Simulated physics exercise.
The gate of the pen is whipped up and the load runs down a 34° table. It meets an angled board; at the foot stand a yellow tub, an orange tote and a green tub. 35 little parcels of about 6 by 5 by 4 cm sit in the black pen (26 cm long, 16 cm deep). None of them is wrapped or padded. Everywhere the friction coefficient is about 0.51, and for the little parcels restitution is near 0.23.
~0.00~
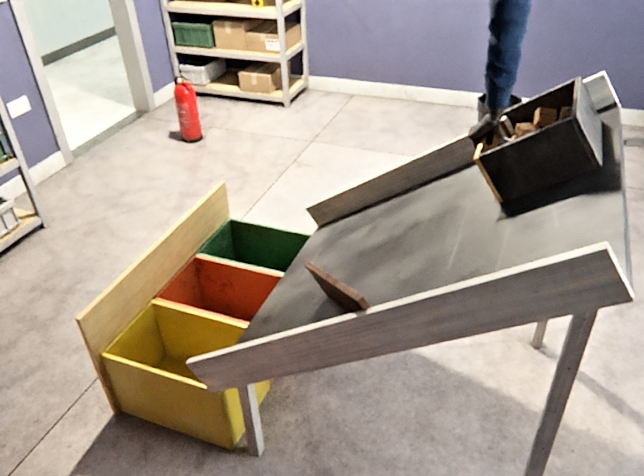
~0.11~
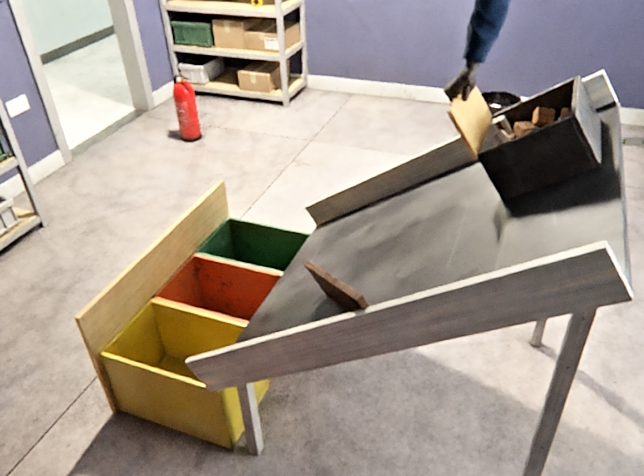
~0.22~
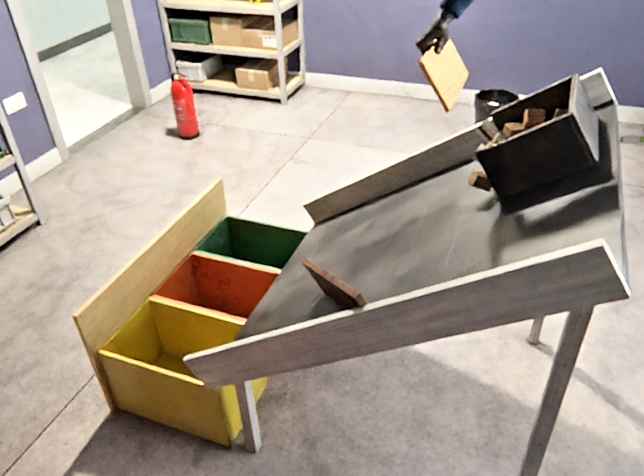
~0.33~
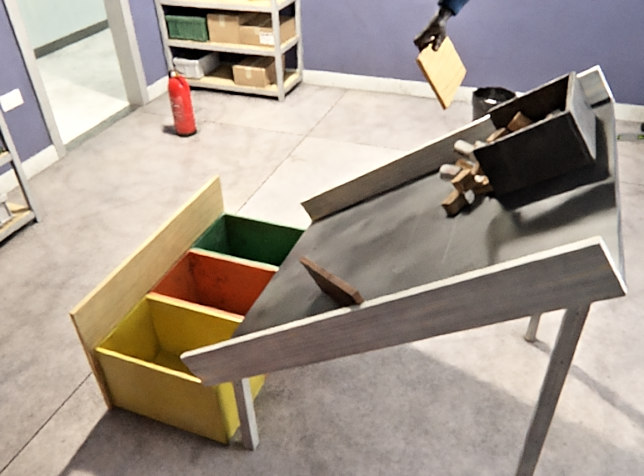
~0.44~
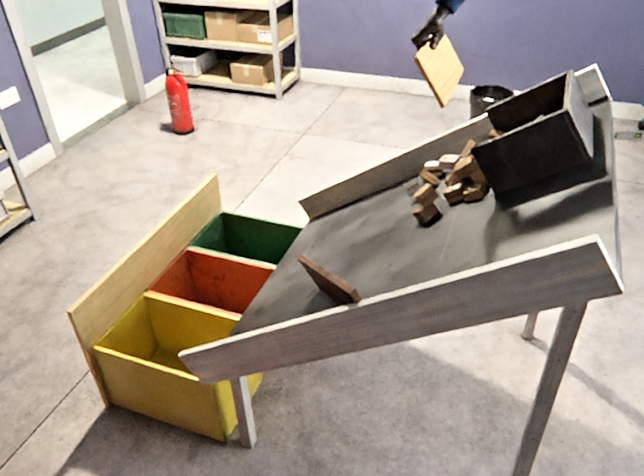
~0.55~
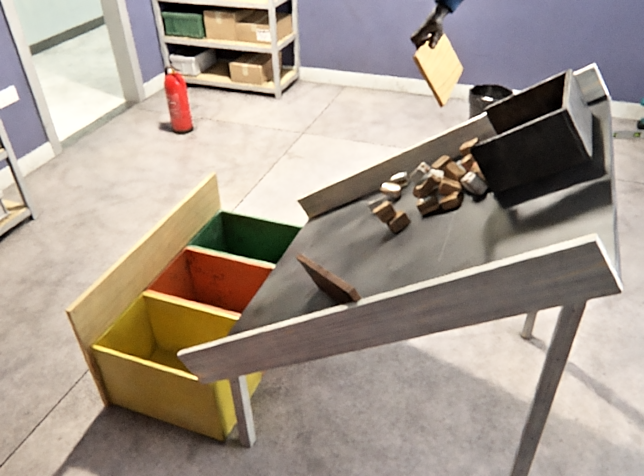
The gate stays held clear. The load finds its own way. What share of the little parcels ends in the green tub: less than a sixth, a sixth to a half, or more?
The green tub ends up with above half of them.
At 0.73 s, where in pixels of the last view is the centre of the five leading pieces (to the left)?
Mean position approx. (336, 214).
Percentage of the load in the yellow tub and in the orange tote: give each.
0 and 35 %.
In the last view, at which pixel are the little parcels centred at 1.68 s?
I'd place it close to (226, 285) in the last view.
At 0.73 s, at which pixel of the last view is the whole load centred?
It's centred at about (424, 188).
After 0.73 s, 4 still in the black pen and 31 on the slope.
After 0.96 s, 3 in the green tub, 30 on the slope and 2 in the air.
After 1.27 s, 6 in the orange tote, 13 in the green tub, 11 on the slope and 5 in the air.
Outcome (at 1.68 s), 12 in the orange tote and 23 in the green tub. Asked share, 23 of 35, 66 per cent.
